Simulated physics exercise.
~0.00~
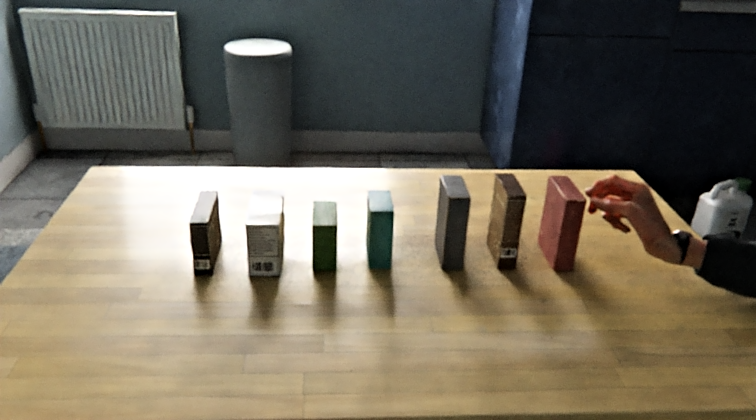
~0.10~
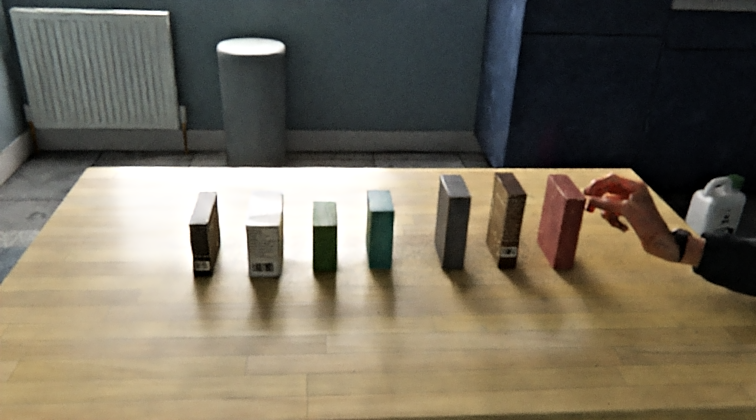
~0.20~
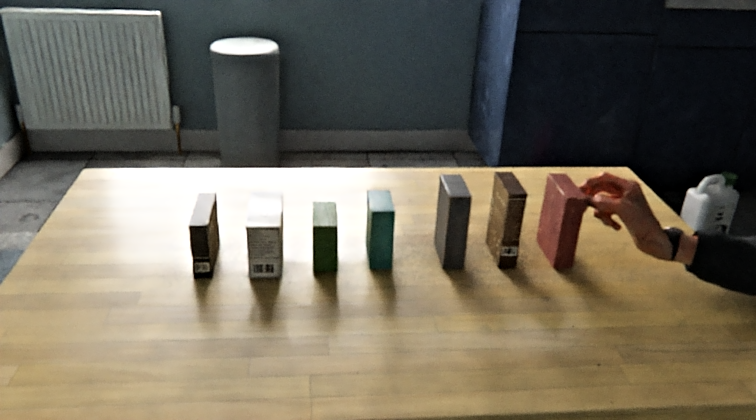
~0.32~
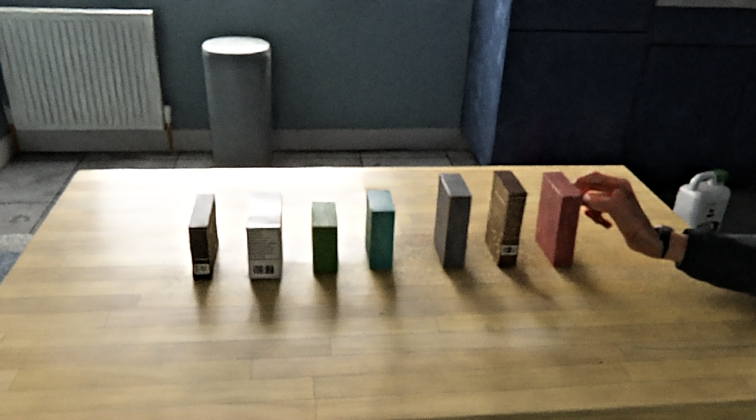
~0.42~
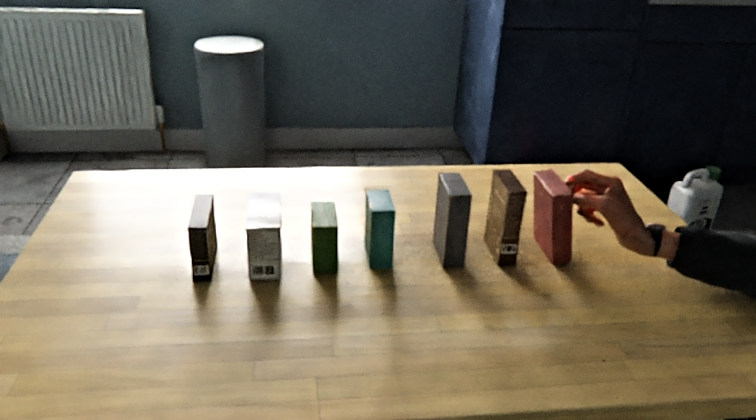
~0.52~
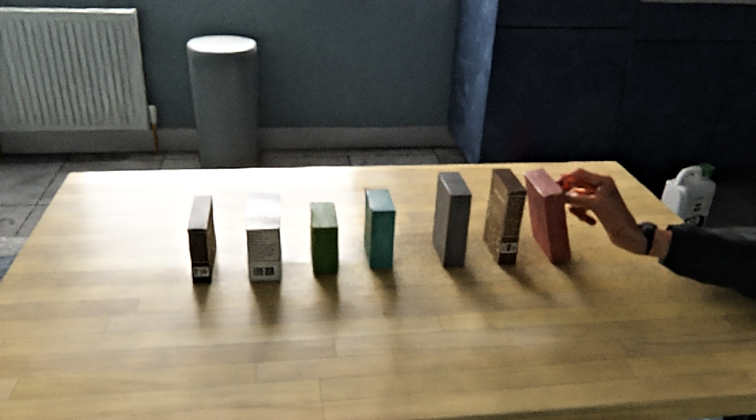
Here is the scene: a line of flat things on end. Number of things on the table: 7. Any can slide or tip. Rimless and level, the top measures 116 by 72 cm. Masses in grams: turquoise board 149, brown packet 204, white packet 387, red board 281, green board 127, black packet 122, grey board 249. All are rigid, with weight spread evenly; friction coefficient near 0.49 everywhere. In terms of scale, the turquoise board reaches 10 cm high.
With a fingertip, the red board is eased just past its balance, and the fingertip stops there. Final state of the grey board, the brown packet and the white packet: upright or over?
Grey board: Over, brown packet: Over, white packet: Upright.
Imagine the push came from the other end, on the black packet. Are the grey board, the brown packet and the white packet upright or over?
Status - the grey board: Still standing; the brown packet: Still standing; the white packet: Still standing.
After 0.82 s, red board 43° over; brown packet 18° off upright near (491, 216).
After 1.02 s, red board 63° over; brown packet 51° off upright near (468, 224); grey board 35° off upright near (427, 221).
After 1.12 s, red board 68° over; brown packet 65° off upright near (460, 231); grey board 63° off upright near (409, 231); turquoise board 30° off upright.
After 1.22 s, red board 69° over; grey board 71° off upright near (405, 236); brown packet 66° off upright near (459, 232); turquoise board 36° off upright.
In the end (1.6 s), toppled on the table, turquoise board, brown packet and grey board; the other 2 under 5 cm from the start. At the end, from the last picture's camera, grey board near (405, 237), brown packet near (459, 232).
